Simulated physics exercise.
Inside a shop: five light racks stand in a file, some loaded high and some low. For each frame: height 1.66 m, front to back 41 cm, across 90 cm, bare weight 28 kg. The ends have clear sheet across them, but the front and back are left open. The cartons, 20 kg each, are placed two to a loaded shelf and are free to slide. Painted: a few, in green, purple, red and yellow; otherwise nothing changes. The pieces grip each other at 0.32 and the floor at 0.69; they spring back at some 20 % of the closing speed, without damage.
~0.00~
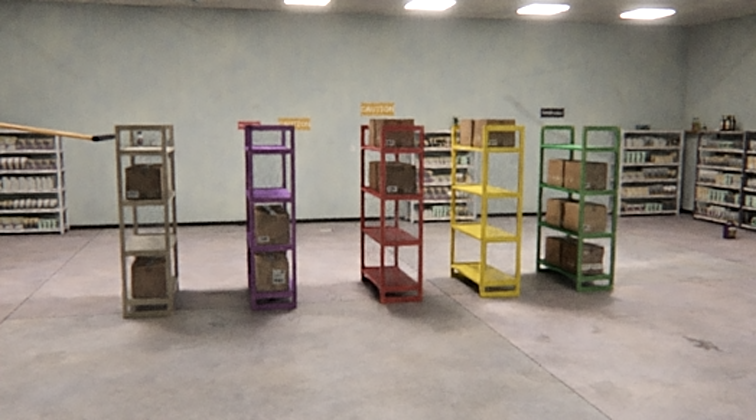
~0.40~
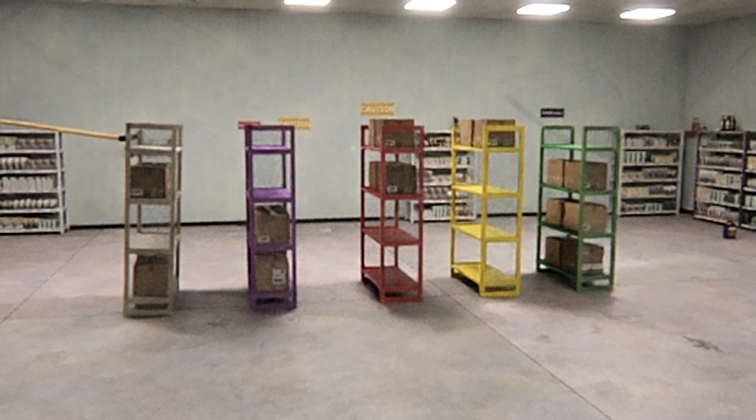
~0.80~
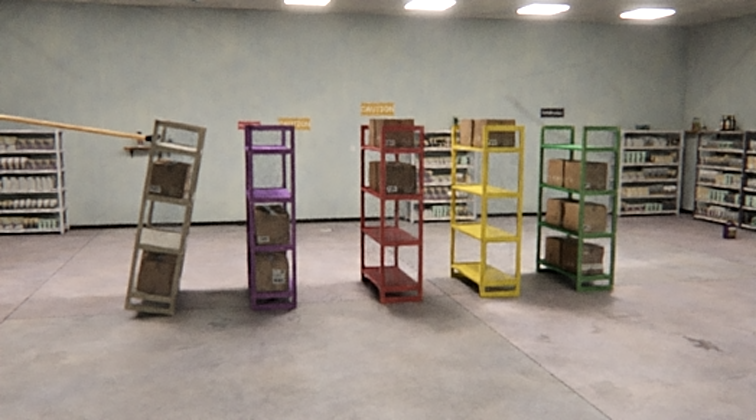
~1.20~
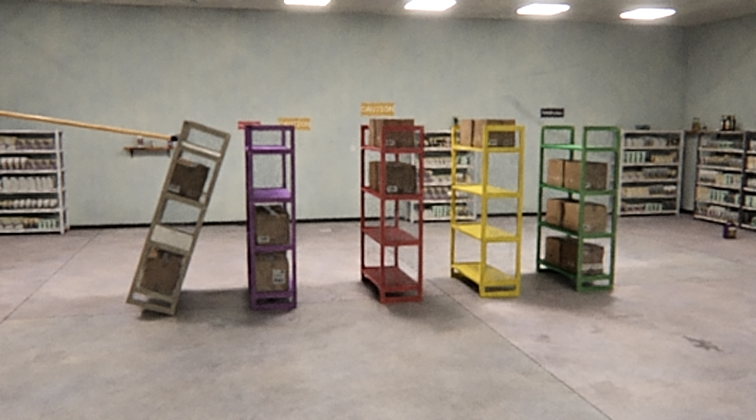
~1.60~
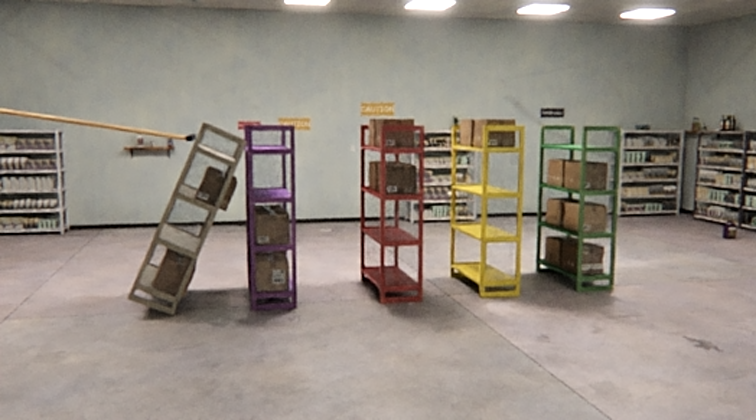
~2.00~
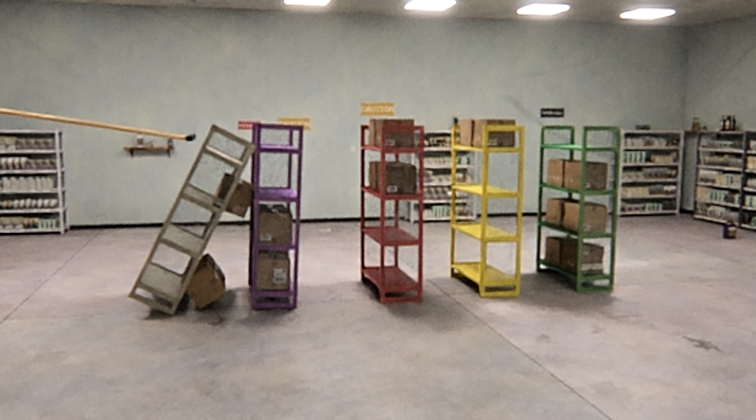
A pole pushes the tan rack rightward until it leans against the purple rack, its boxes sliding.
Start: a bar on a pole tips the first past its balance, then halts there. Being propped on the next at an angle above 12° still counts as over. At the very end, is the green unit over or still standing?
It is going to stay vertical.
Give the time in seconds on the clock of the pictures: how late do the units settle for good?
At roughly 2.5 seconds.
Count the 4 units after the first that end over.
0.
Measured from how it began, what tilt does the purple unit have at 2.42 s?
Measured against how it began, the tilt is near 0 degrees.
Around 2.06 s, 0 cartons spilt or dropped; none of the 4 other units over; green unit unmoved.
Finally (2.8 s), 0 cartons spilt or dropped; none of the 4 other units over; green unit unmoved; purple unit unmoved; red unit unmoved. Four left standing. Seen by the last camera, middles, green unit near (576, 204), purple unit near (269, 212).
